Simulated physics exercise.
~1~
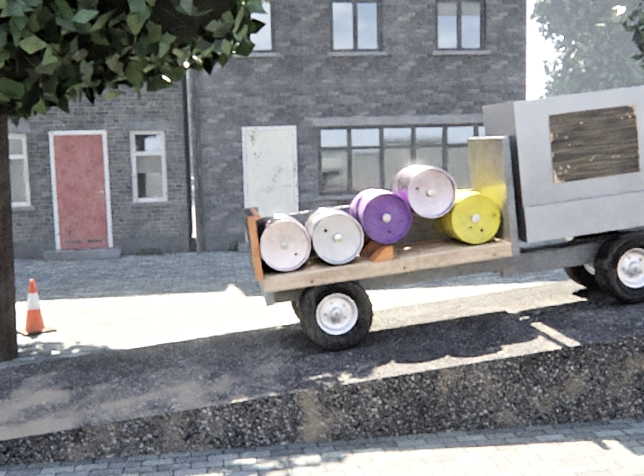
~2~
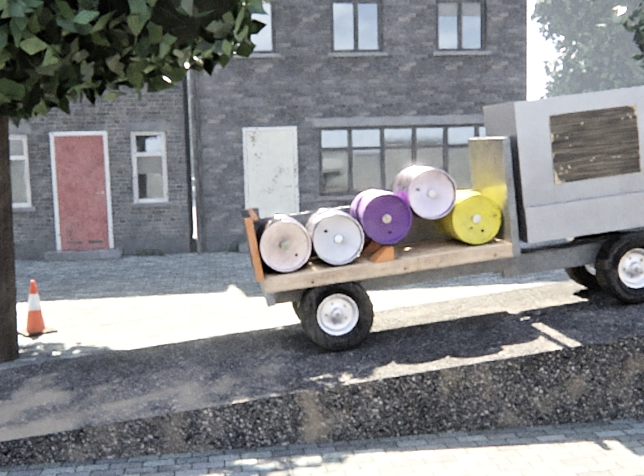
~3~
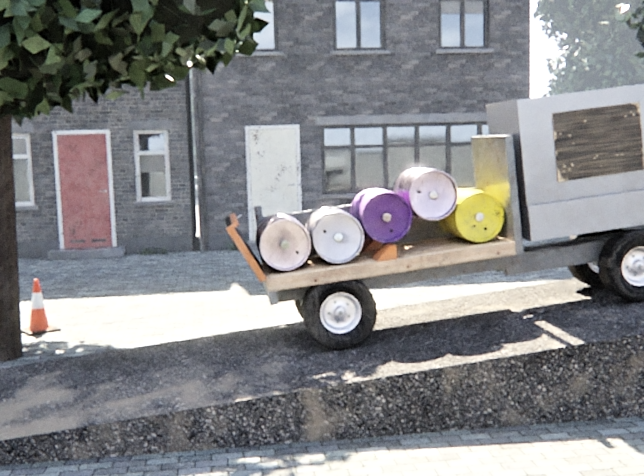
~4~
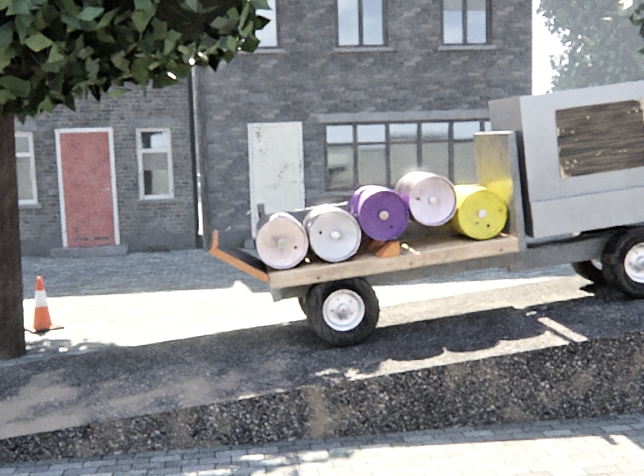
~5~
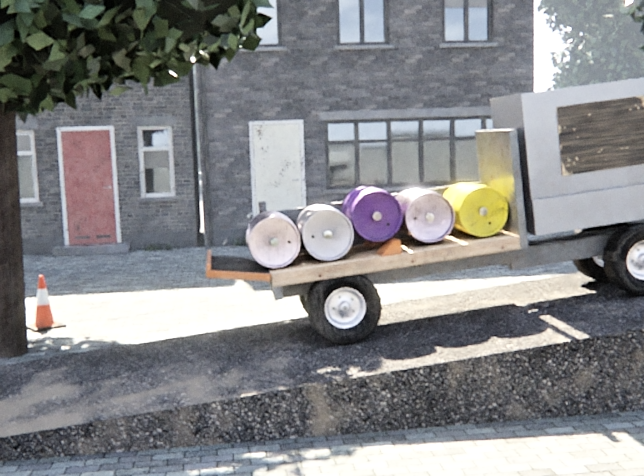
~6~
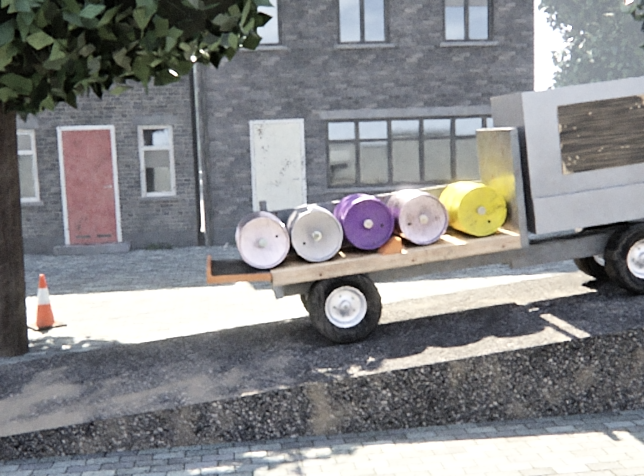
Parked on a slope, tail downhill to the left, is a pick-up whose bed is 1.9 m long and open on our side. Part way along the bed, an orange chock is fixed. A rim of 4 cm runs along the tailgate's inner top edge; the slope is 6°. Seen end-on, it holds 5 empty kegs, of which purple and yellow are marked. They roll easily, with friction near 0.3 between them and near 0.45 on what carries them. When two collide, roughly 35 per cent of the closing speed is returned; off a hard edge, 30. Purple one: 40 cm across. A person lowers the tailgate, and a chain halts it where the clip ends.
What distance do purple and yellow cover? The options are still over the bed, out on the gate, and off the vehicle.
They finish like this: Purple still over the bed, yellow still over the bed.
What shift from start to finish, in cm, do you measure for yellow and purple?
The yellow one shifts some 15 and the purple one roughly 90.
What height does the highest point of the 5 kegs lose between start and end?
About 20 cm.
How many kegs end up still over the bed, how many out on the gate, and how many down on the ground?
Respectively 3, 1, 1.
Then, 1.1 s after the last picture, purple is on the bed, 35 cm short of the hinge, rolling left; yellow is on the bed, 155 cm short of the hinge; 0 of 5 are out.
Then, 2.5 s after the last picture, purple is on the bed, 10 cm short of the hinge, rolling right; no change for yellow; 1 of 5 is out.
At rest (4.2 s after the last picture), purple is on the bed, 10 cm short of the hinge; yellow is on the bed, 155 cm short of the hinge; 1 of 5 is out.
